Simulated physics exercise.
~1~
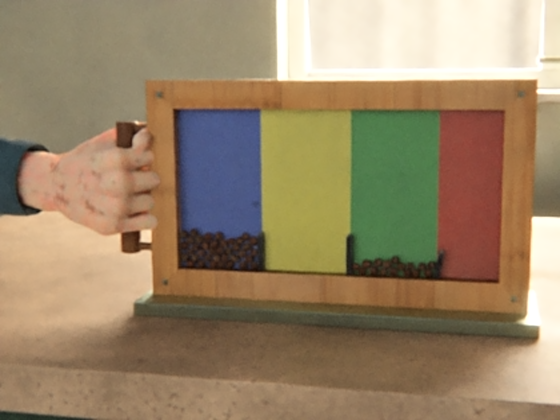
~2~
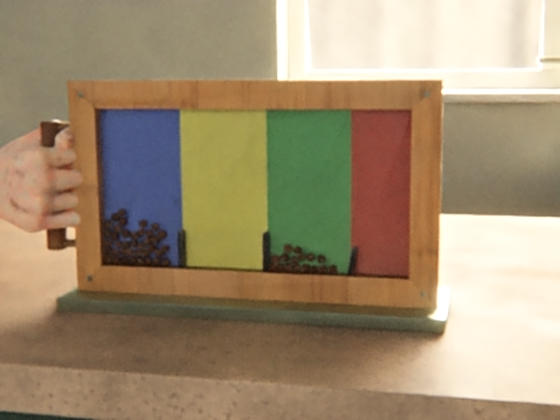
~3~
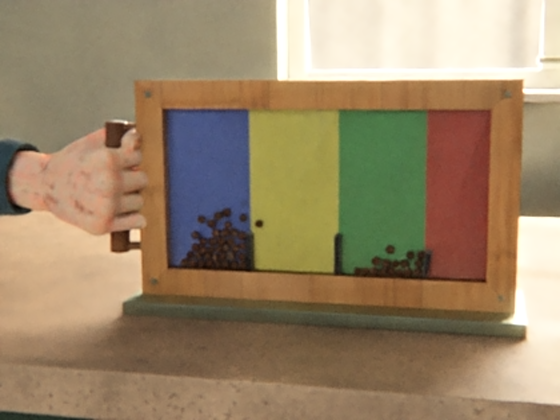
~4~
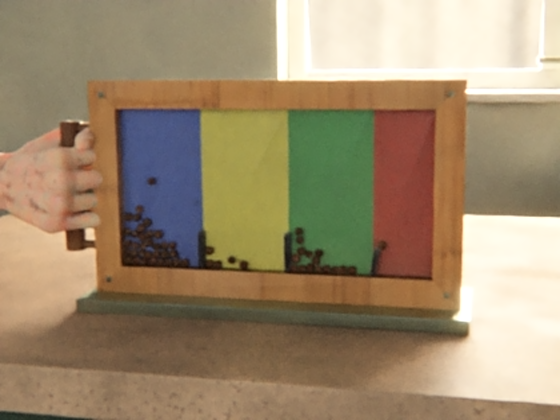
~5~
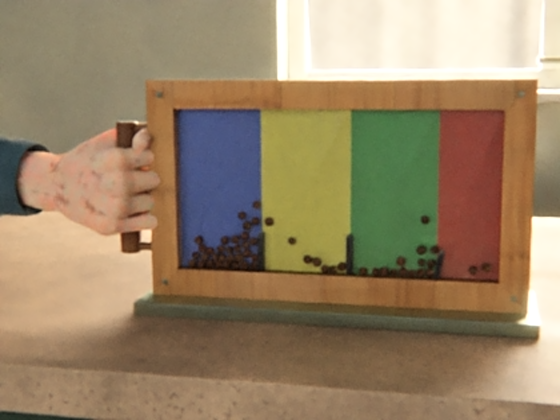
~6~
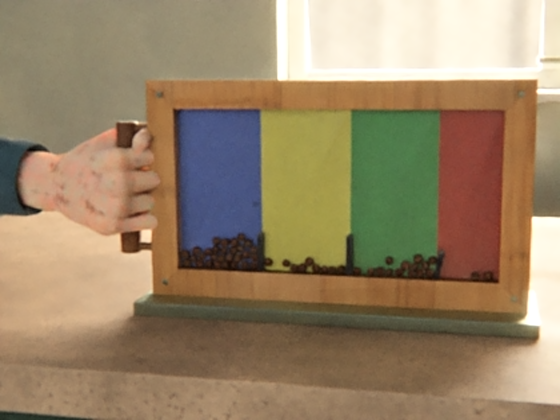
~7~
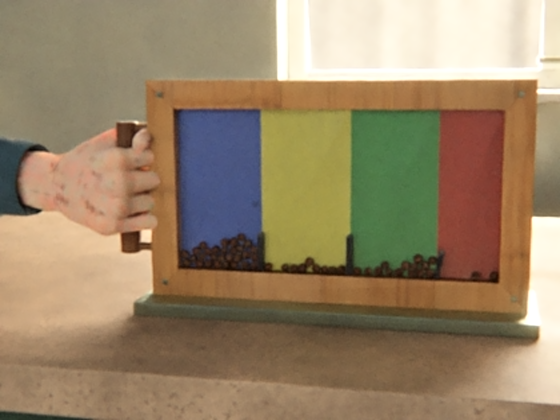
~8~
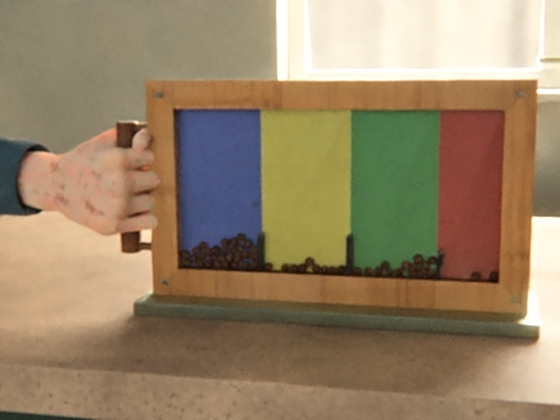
We see a hand slide an upright wooden-framed box left and right twice along a counter, tossing small dark beads over its low dividers, until it rests where it began, with most beads in blue, fewer in green, some in yellow and very few in red.
